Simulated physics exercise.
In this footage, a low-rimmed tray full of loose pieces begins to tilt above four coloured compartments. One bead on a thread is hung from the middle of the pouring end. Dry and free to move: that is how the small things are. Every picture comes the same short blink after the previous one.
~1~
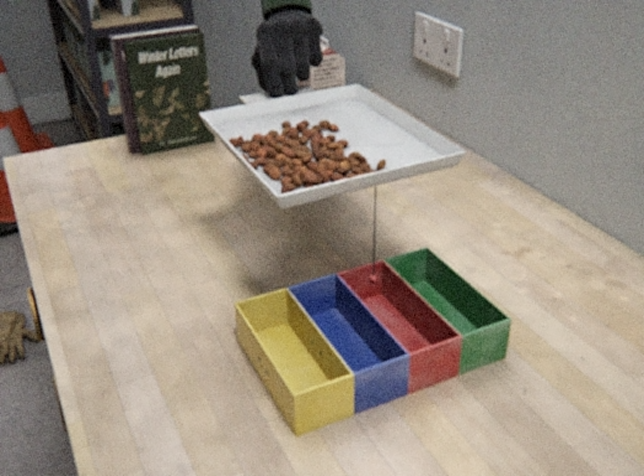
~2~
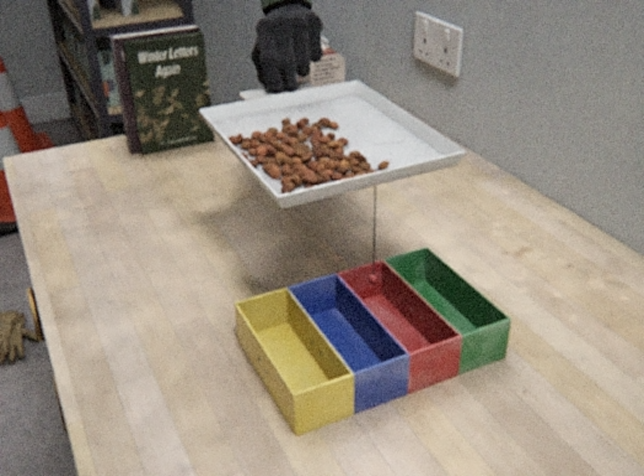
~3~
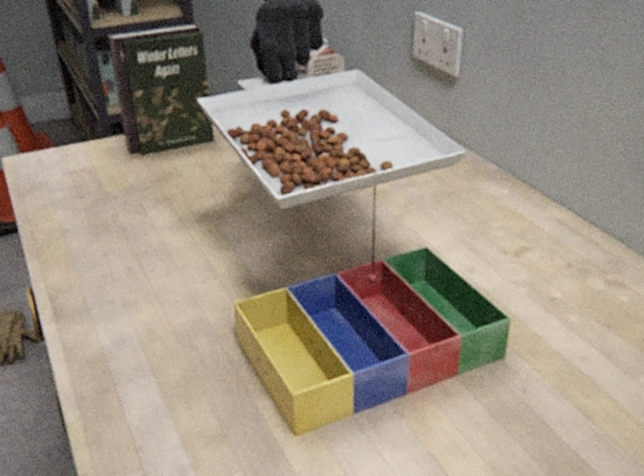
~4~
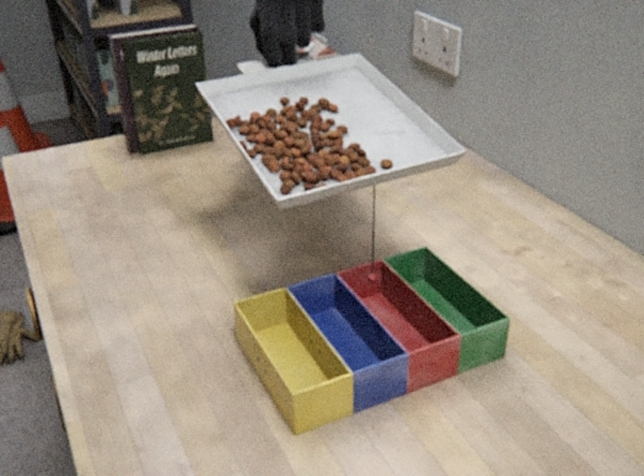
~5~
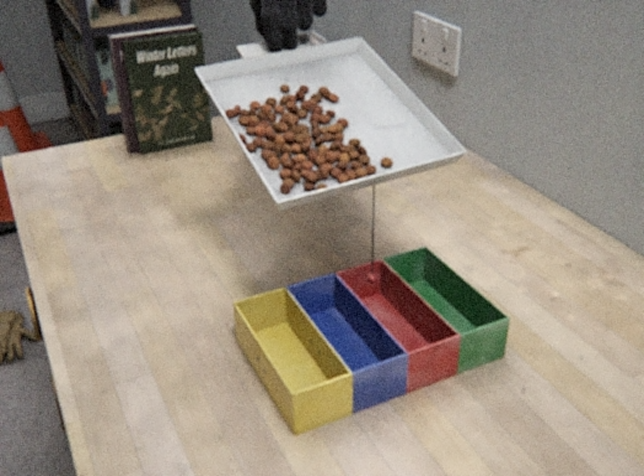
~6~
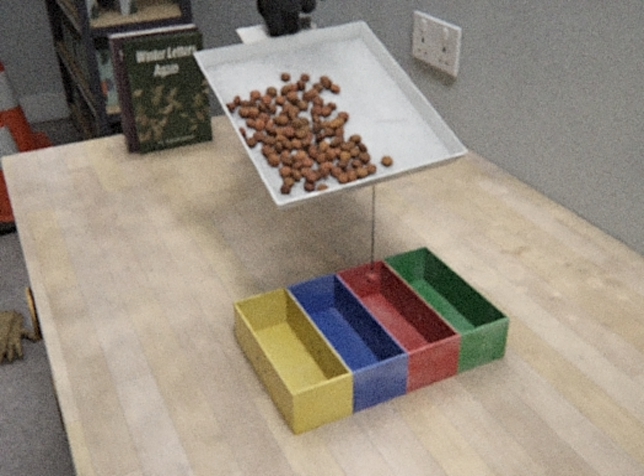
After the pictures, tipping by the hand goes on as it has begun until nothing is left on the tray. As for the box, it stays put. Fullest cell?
Fullest: Blue.
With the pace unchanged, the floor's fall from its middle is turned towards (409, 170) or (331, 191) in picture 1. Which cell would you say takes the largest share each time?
Try 1 - that green cell; try 2 - yellow.
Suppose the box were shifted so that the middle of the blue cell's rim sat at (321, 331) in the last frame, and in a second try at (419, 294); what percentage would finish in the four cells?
First placement near 100 percent, second near 40 percent.
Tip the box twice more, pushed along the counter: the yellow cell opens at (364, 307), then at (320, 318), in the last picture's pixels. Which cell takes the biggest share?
That yellow cell; yellow.
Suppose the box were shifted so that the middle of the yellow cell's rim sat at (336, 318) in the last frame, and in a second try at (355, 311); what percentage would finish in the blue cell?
30 %, 20 %.
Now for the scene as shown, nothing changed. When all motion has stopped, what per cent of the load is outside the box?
0 %.
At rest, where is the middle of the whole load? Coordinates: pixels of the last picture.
Near pixel (356, 367).
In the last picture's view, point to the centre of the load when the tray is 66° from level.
Near (328, 175).
Just after the last frame, tray tipped steeply; almost all on the tray; just a few in the yellow cell; just a few falling or outside the box.
A moment on, tray tipped past a quarter turn; about a tenth on the tray; roughly a quarter in the blue cell; roughly a quarter in the yellow cell; about a tenth in the red cell; just a few in the green cell; roughly a quarter falling or outside the box.
Further on, tray tipped past a quarter turn; roughly a third in the blue cell; roughly a quarter in the yellow cell; roughly a quarter in the red cell; just a few in the green cell; just a few falling or outside the box.
When it is over, tray tipped past a quarter turn; roughly a third in the blue cell; roughly a quarter in the yellow cell; roughly a quarter in the red cell; just a few in the green cell; just a few outside the box.
